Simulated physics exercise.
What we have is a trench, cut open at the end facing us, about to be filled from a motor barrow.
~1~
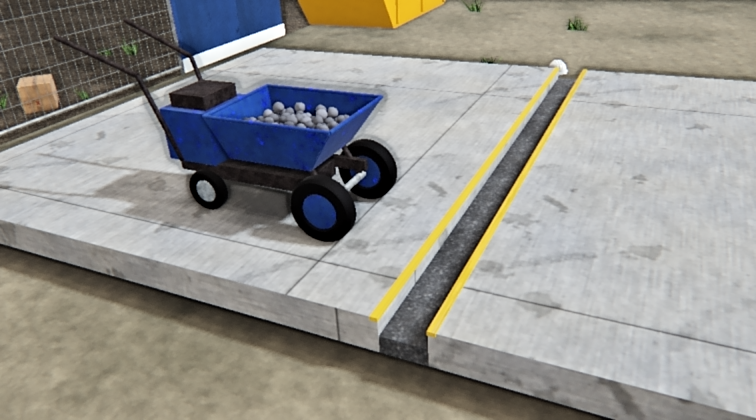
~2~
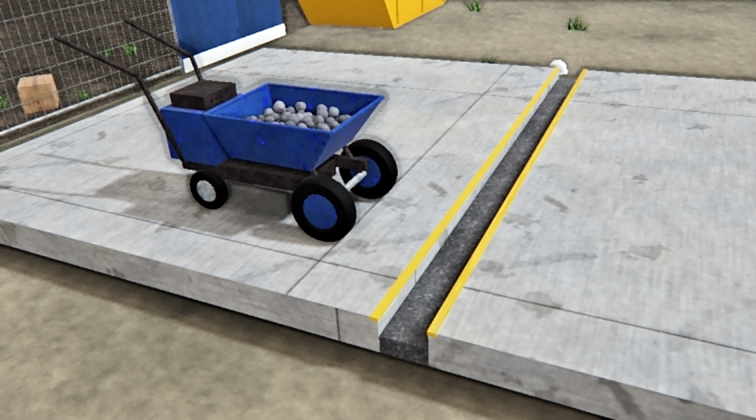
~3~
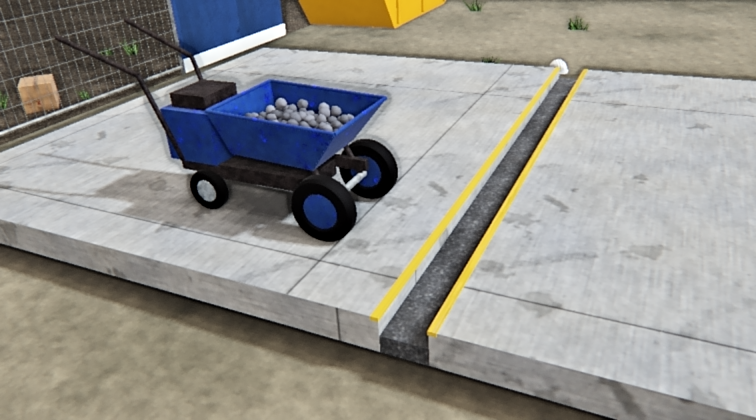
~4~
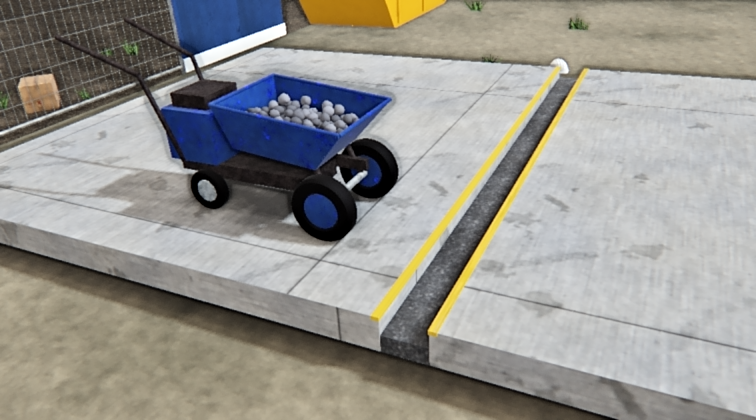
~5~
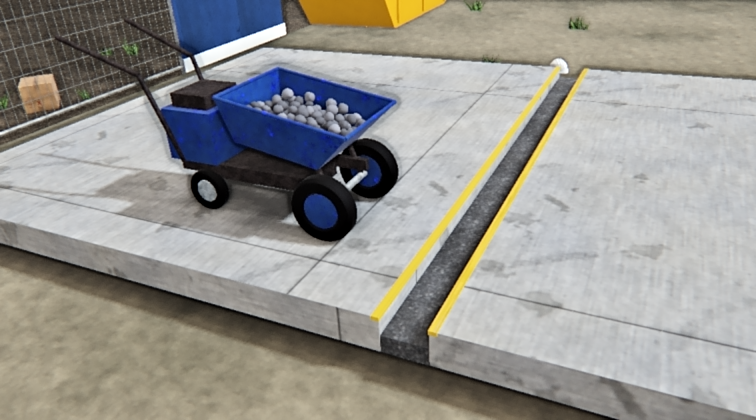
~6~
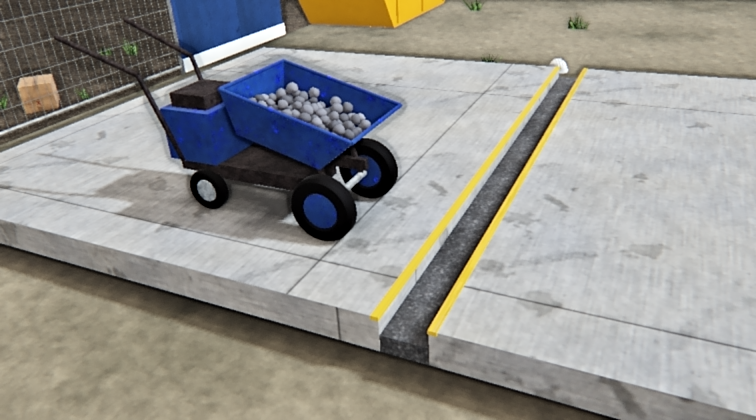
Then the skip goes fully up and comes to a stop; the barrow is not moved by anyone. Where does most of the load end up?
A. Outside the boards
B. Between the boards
(B) Between the boards.
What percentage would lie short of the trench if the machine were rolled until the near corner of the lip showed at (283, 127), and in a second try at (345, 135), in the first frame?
About 70 % and about 0 %.
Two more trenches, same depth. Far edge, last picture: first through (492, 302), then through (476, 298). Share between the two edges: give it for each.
The first try lands around 90 %, the second around 90 %.
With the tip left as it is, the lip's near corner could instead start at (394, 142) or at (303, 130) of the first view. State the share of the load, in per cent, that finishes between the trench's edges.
Close to 10 in a hundred, and close to 50 in a hundred.
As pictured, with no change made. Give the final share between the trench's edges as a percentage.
It works out to roughly 80 percent of the load.
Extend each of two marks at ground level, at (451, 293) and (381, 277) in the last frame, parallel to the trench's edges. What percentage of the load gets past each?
Around 10 percent for the first and 100 percent for the second.
Just after the last frame, skip tipped steeply; every one in the skip.
A moment on, skip tipped right over; the larger part in the skip; just a few short of the trench; about a tenth in or heaped over the trench; about a tenth falling.
Further on, skip tipped right over; about a tenth in the skip; about a tenth short of the trench; the larger part in or heaped over the trench; about a tenth beyond it.
When it is over, skip tipped right over; about a tenth short of the trench; the larger part in or heaped over the trench; about a tenth beyond it.
